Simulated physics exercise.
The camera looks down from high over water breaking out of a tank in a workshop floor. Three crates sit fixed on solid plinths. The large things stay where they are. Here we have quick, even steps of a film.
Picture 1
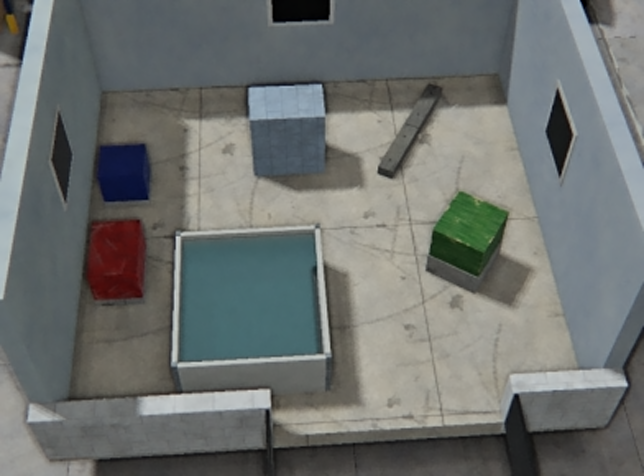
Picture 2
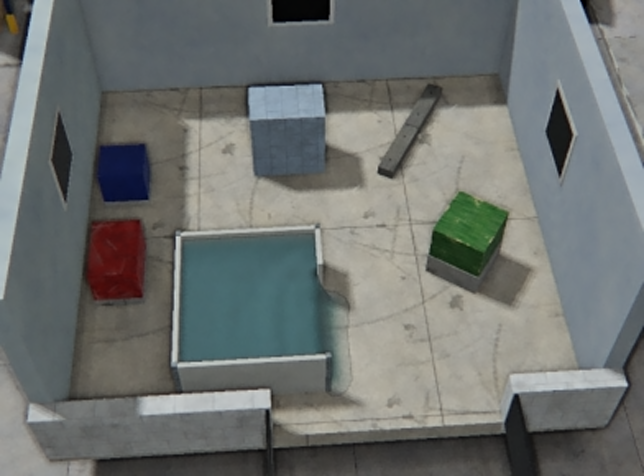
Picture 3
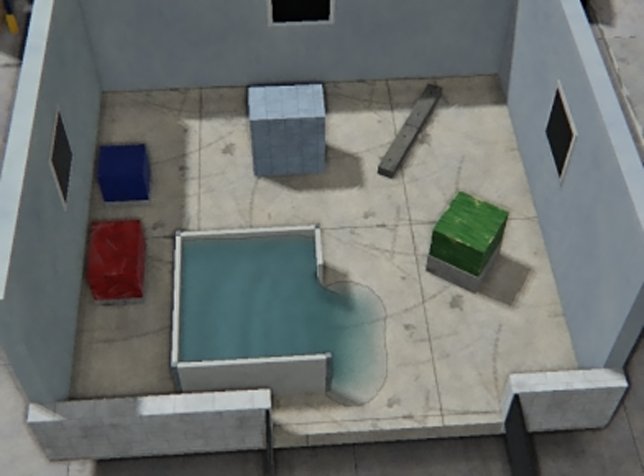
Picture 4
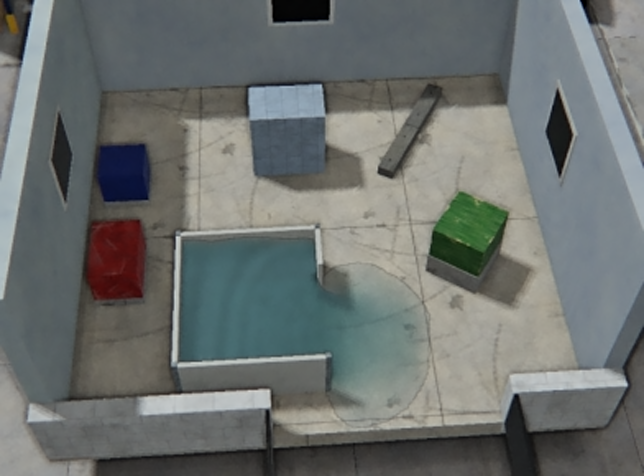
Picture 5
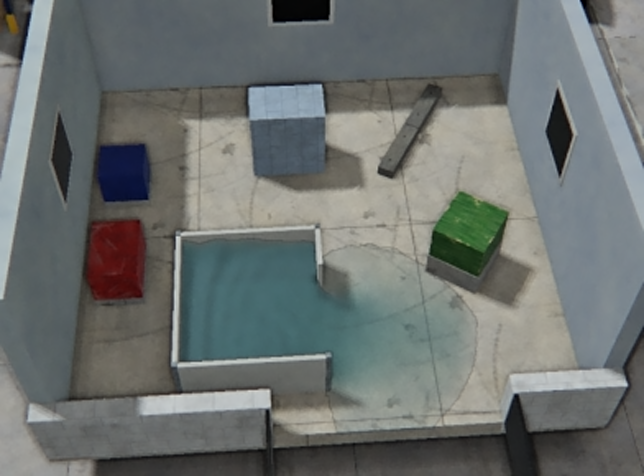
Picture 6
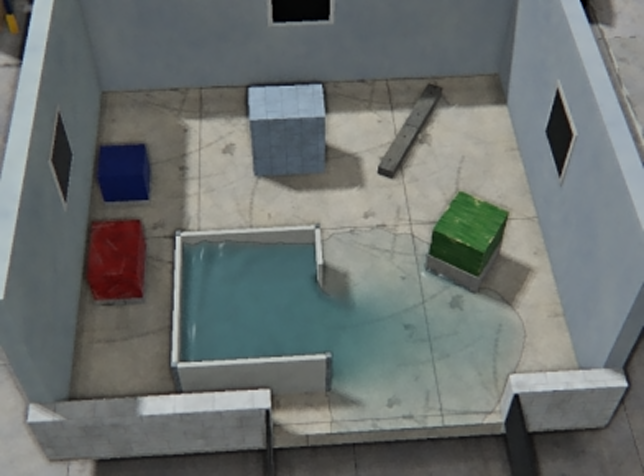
Water pouring through a gap in the right side of a square tank and spreading rightward across a workshop floor, reaching the green-topped block.
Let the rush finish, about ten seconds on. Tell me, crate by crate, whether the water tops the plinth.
The green crate is safe from the water, the red crate is safe from the water, the blue crate is safe from the water.
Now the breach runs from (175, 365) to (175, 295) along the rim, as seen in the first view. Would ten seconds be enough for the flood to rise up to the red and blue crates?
Log: Red crate is doused; blue crate is doused.
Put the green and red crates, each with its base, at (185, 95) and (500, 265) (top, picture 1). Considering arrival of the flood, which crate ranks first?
My pick is the crate marked red.
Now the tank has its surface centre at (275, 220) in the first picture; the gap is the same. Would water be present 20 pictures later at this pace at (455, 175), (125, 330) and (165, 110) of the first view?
As listed: Flooded, free of water, clear.
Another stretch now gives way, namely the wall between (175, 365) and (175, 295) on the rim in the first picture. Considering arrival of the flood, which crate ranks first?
That would be the one in red.
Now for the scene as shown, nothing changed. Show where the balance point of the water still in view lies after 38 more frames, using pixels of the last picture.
It's close to (407, 251).
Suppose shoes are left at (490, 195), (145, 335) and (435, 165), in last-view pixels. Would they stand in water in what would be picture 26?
Going through them in order, I'd call them drenched, clear and drenched.
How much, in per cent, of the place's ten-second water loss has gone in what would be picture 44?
I'd estimate some 75 per cent.
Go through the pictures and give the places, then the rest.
Still water in the tank at (250, 296), in the first picture.
Water pours out at (322, 332) and has run to (333, 296), in the second picture.
Water pours out at (322, 333) and has run to a hidden place, in the third picture.
Water pours out at (322, 334) and has run to (421, 310), in the fourth picture.
Water pours out at (322, 334) and has run to (467, 315), in the fifth picture.
The front is at (514, 320), out from the gap at (322, 334), in the sixth picture.
A moment on, water covers 25 % of the floor; the green crate water round its plinth, the red crate not reached, the blue crate not reached.
Next, water covers 30 % of the floor; the green crate water round its plinth, the red crate not reached, the blue crate not reached.
Then, water covers 40 % of the floor; the green crate water round its plinth, the red crate not reached, the blue crate not reached.
Later, water covers 60 % of the floor; the green crate water round its plinth, the red crate not reached, the blue crate not reached.
In the end, water covers 80 % of the floor; the green crate stayed above the water, the red crate stayed above the water, the blue crate stayed above the water.
